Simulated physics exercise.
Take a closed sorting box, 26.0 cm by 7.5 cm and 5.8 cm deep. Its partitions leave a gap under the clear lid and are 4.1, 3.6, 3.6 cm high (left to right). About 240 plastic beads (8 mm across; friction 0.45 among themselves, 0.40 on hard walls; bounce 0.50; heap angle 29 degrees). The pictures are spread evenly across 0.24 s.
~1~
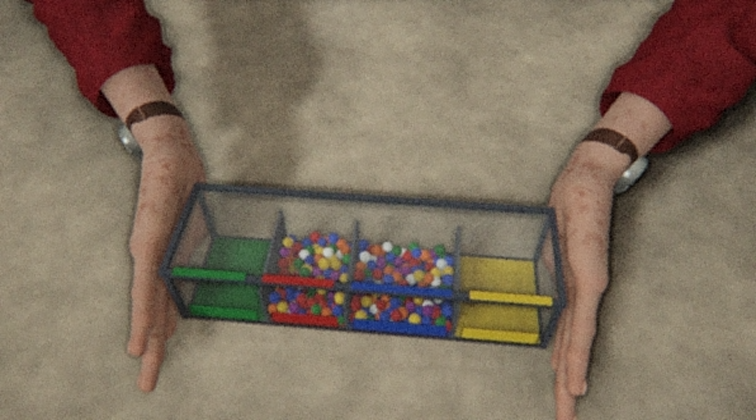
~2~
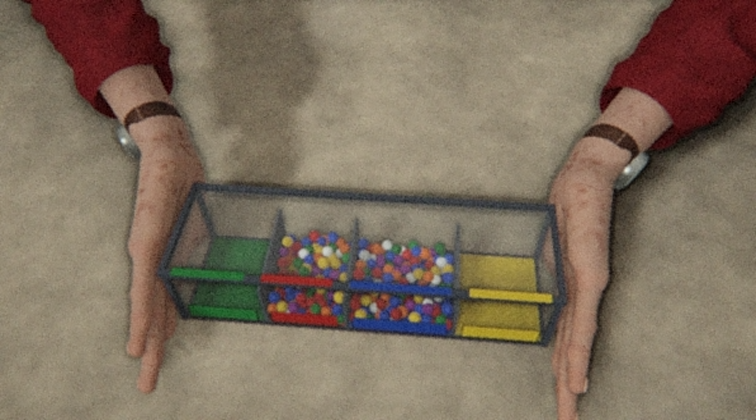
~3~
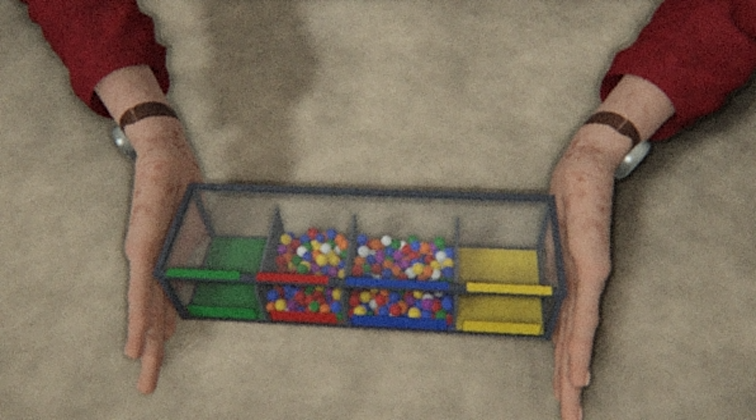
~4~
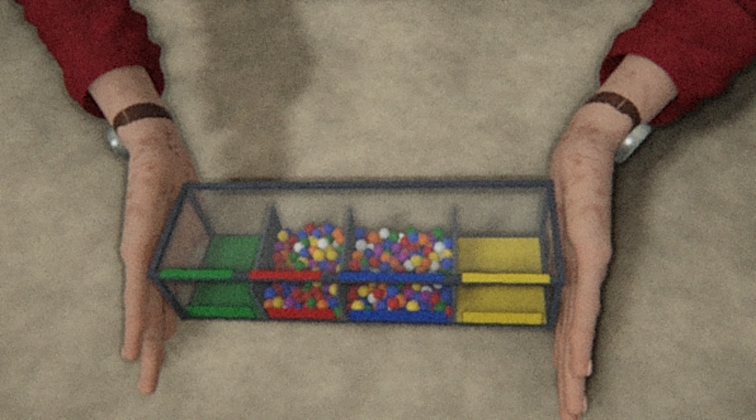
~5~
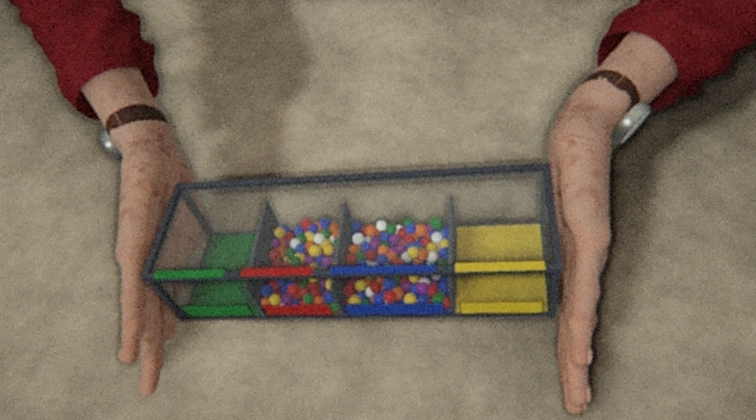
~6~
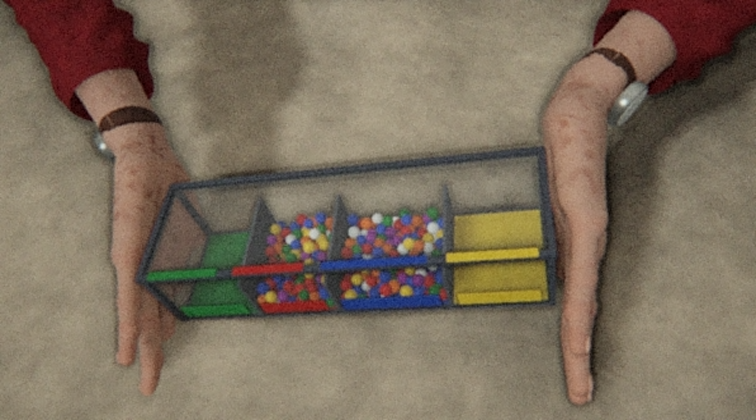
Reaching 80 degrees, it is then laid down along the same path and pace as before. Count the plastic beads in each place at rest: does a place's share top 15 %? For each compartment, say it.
One by one: Red compartment: Beats the threshold. Blue compartment: Beats the threshold. Green compartment: Fails to beat the threshold. Yellow compartment: Fails to beat the threshold.
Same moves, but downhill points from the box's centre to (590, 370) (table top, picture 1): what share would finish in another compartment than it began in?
Around 25 percent of them.
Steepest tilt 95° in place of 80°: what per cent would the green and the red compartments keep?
The green compartment would hold 25 per cent, the red one 55 per cent.
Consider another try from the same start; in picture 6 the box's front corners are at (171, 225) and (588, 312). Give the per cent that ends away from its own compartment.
Around 30 per cent, it would seem.
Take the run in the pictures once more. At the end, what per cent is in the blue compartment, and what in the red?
In the blue compartment 45 percent, in the red 50 percent.
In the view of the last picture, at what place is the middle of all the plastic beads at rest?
Around (327, 286).
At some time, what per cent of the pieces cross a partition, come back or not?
Roughly 15 %.
Then, 0.94 s after the last picture, tilt 80 degrees; red 45 %, blue 55 %.
Then, 1.57 s after the last picture, tilt 35 degrees; red 50 %, blue 45 %, green 10 %.
Then, 2.24 s after the last picture, tilt 0 degrees; red 50 %, blue 45 %, green 10 %.
In the end, red 50 %, blue 45 %, green 10 %, yellow 0 %.
